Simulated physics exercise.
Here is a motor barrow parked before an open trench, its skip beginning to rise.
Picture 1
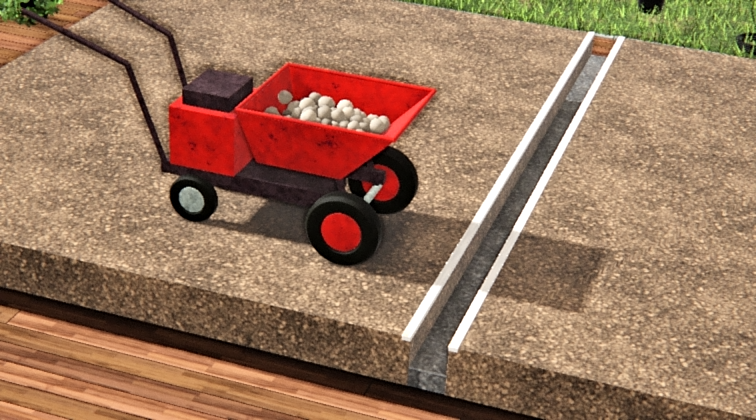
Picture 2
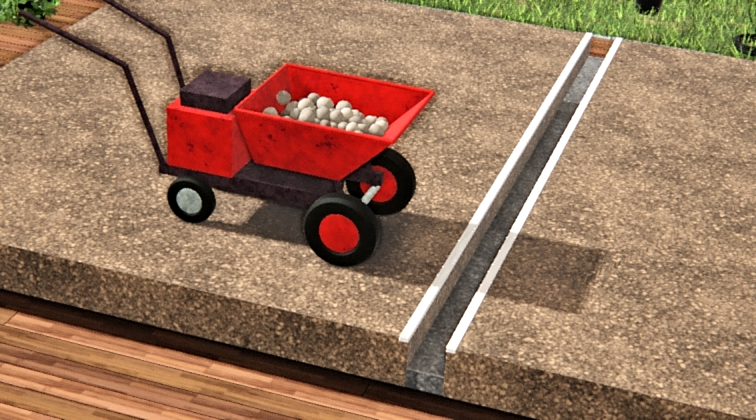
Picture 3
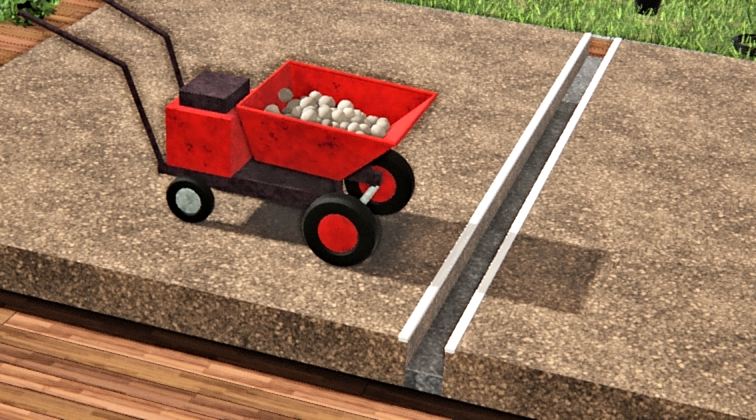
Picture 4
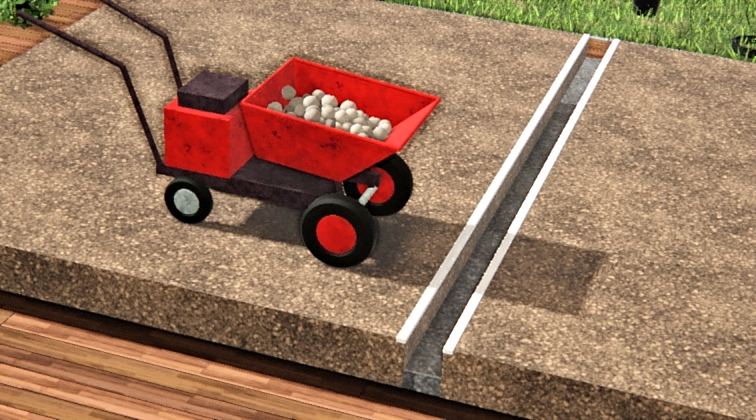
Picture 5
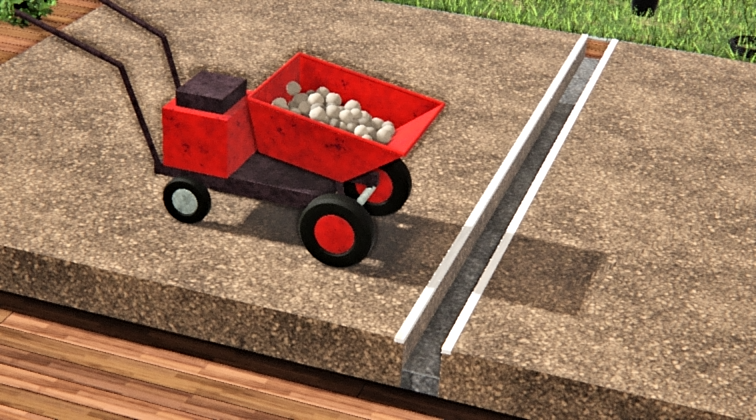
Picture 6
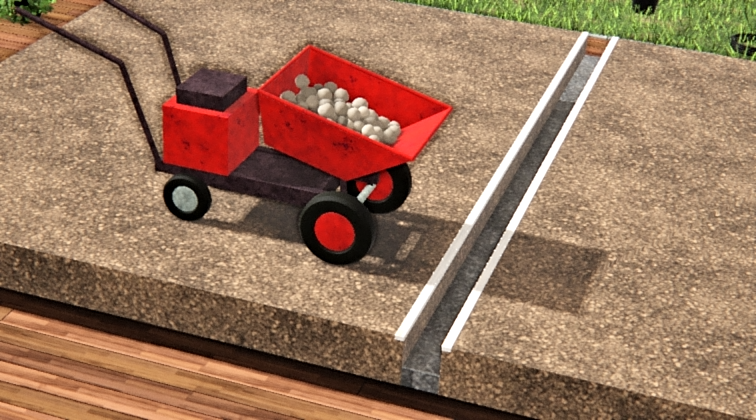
To begin with, a red motor barrow holding pale, rounded pebbles stands still on a brown speckled slab, its skip level, to the left of a narrow, white-edged trench. The skip then slowly tilts a little toward the trench, its back end rising and front lip dipping slightly, with the pebbles still inside.
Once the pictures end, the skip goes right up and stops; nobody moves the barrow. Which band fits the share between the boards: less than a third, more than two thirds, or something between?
It catches between a third and two thirds.
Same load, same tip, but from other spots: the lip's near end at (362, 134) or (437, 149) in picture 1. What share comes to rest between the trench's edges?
Near 60 % and 0 %.
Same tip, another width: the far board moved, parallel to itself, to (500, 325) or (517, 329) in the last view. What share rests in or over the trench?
About 100 and 100 per cent.
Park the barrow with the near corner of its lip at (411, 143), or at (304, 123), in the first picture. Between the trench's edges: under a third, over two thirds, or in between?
At the first place under a third, at the second below one third.
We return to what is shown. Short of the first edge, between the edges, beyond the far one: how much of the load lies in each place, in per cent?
Short near 0; between near 50; beyond near 40.
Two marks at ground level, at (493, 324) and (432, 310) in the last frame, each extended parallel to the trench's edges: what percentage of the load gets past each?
Roughly 20 per cent, and 80 per cent.
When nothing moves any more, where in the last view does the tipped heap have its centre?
Close to (482, 261).
Soon after the last picture, skip tipped steeply; all in the skip.
A little later, skip tipped right over; most in the skip; a small part in or heaped over the trench; a small part beyond it.
Later still, skip tipped right over; about a quarter in the skip; about a third in or heaped over the trench; about a third beyond it.
At rest, skip tipped right over; a small part in the skip; about half in or heaped over the trench; about a third beyond it.
